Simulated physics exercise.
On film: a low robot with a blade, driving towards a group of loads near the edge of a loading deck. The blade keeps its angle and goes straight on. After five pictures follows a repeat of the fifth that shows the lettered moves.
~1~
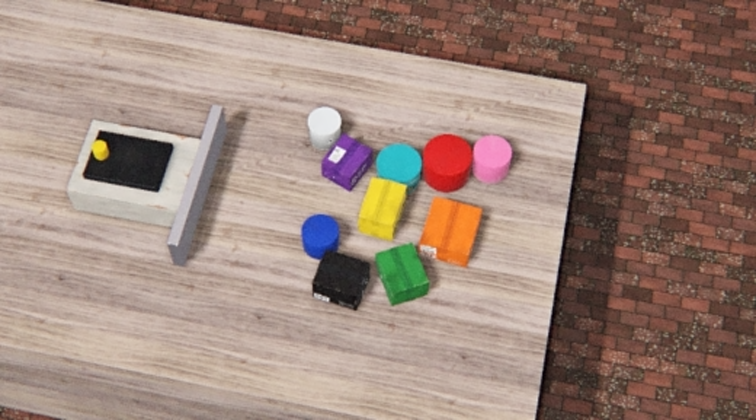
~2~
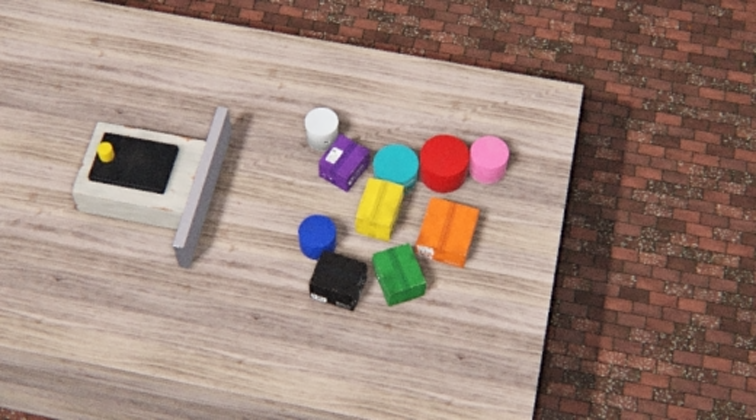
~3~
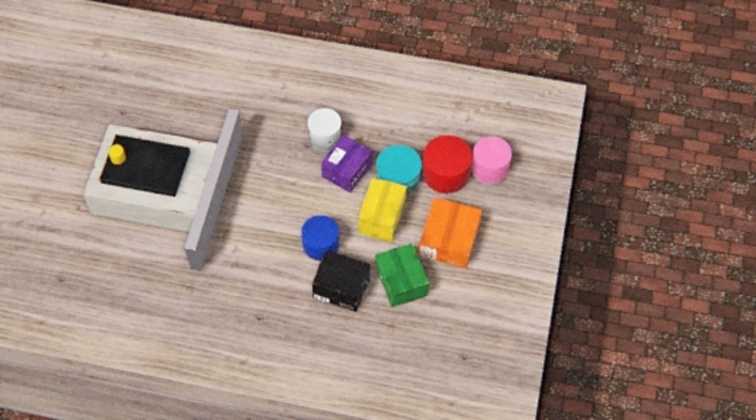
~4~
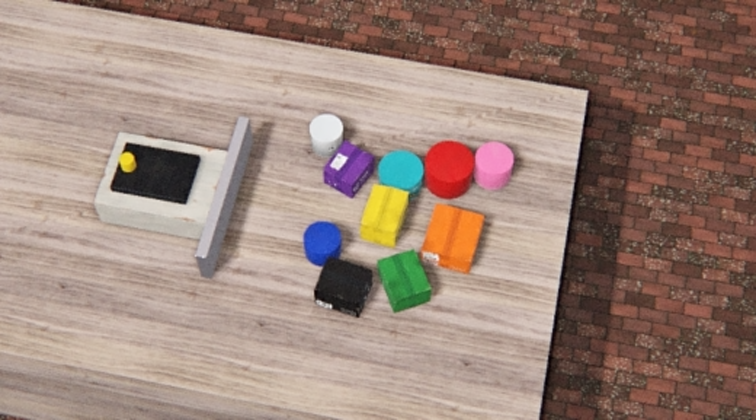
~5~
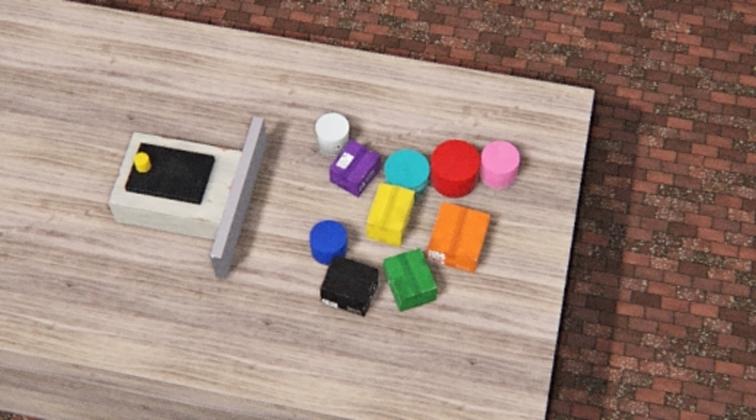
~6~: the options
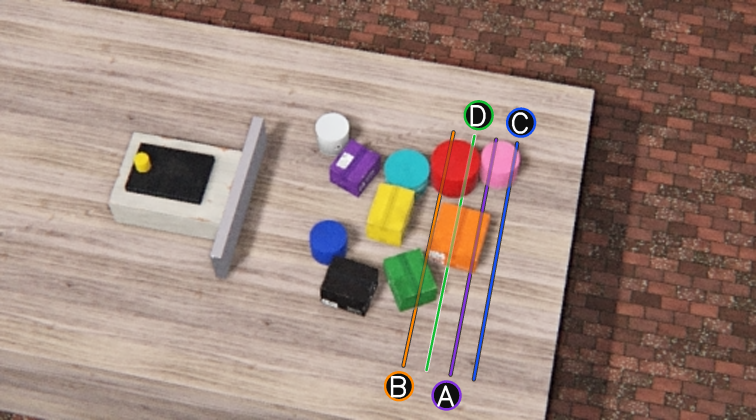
We see a low robot with an upright grey blade on a wooden deck, left of a cluster of colourful boxes and round containers. The robot moves slowly rightward, narrowing the gap, while the loads stay in their arrangement, untouched.
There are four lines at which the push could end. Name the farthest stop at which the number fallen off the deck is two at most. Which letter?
It can go as far as C.
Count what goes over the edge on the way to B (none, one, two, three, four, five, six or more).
By then, none.
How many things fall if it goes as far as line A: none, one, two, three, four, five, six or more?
The count is none.
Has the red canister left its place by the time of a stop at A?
By then, yes.
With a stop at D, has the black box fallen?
By then, no.
On the marked copy, A at (475, 251); B at (430, 243); C at (497, 255); D at (452, 247).
Following C. Soon after the start, robot (266, 190); white pail (336, 134); purple parcel (366, 169).
Later, robot (358, 207); pink canister (541, 143); red canister (516, 170).
In the end, robot (431, 220); green box (557, 313); orange parcel (559, 266); none fallen.
As for the rest, A is within the limit but short; B is within the limit but short; D is within the limit but short.
